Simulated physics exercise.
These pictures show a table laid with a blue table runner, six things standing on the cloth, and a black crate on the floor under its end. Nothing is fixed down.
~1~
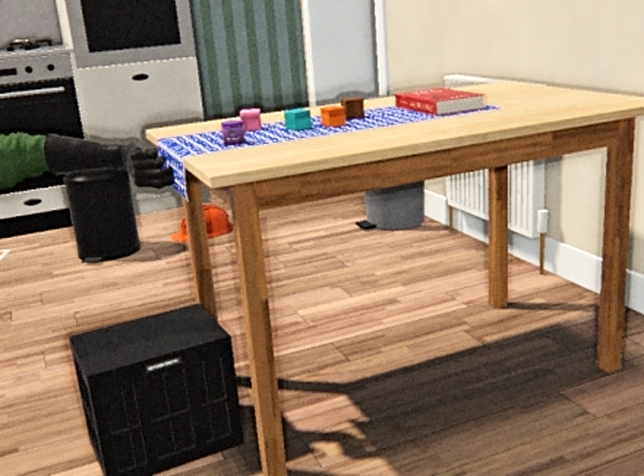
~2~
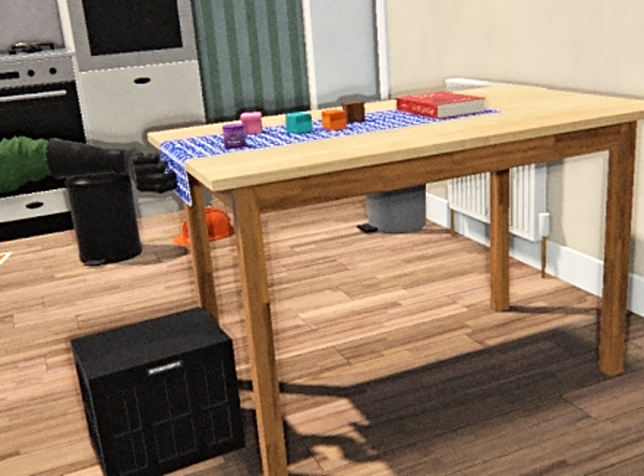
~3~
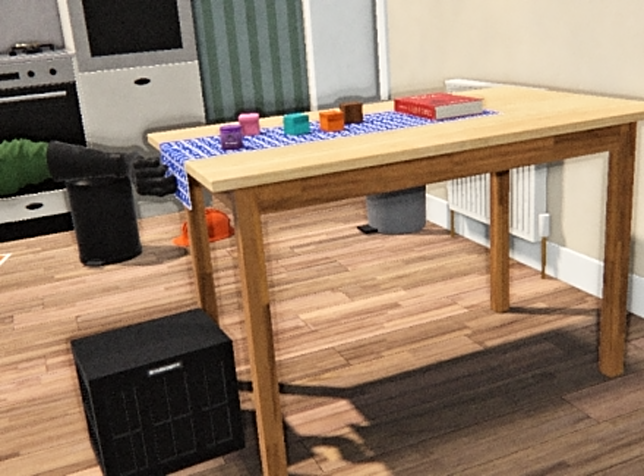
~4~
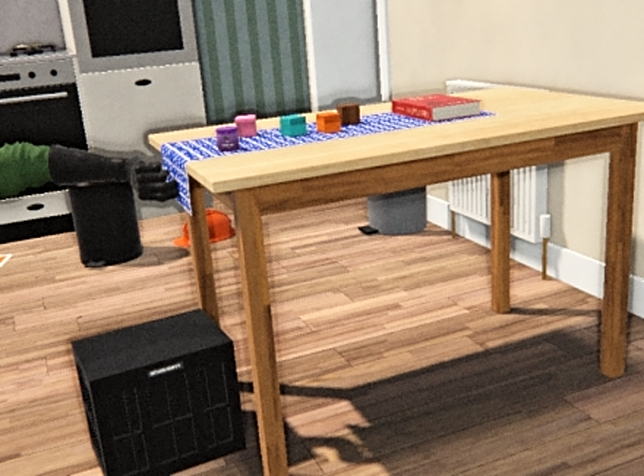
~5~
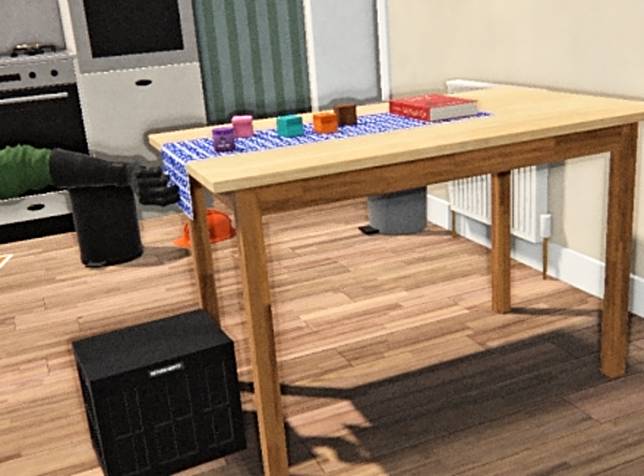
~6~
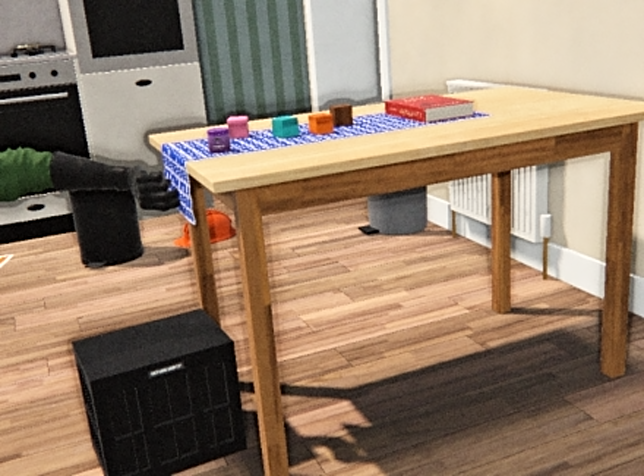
Gloved hand at the table's end slowly drawing a blue patterned runner leftward, small coloured blocks and a red book shifting with it.
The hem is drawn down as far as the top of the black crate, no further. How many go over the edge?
The answer is three.
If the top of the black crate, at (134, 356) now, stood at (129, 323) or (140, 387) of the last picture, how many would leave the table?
It would be 2 and 4.
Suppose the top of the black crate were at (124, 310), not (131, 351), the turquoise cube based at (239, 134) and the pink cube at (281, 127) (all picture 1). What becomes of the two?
The turquoise cube drops off; the pink cube stays on.
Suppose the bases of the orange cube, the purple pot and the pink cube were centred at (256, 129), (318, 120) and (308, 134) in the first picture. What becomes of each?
The orange cube goes over, the purple pot holds on, the pink cube falls.
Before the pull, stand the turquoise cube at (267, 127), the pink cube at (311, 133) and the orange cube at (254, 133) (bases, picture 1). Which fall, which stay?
The turquoise cube tumbles off; the pink cube goes over; the orange cube falls.
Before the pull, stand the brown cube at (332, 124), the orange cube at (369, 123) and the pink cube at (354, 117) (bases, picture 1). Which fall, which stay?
The brown cube stays on, the orange cube keeps its place on top, the pink cube survives.
Soon after, hem near (185, 254); purple pot gone.
After that, hem near (189, 300); purple pot and pink cube gone.
And then, hem on the crate; purple pot, pink cube and turquoise cube gone.
In the end, hem on the crate; purple pot, pink cube and turquoise cube gone. Over the edge go three.
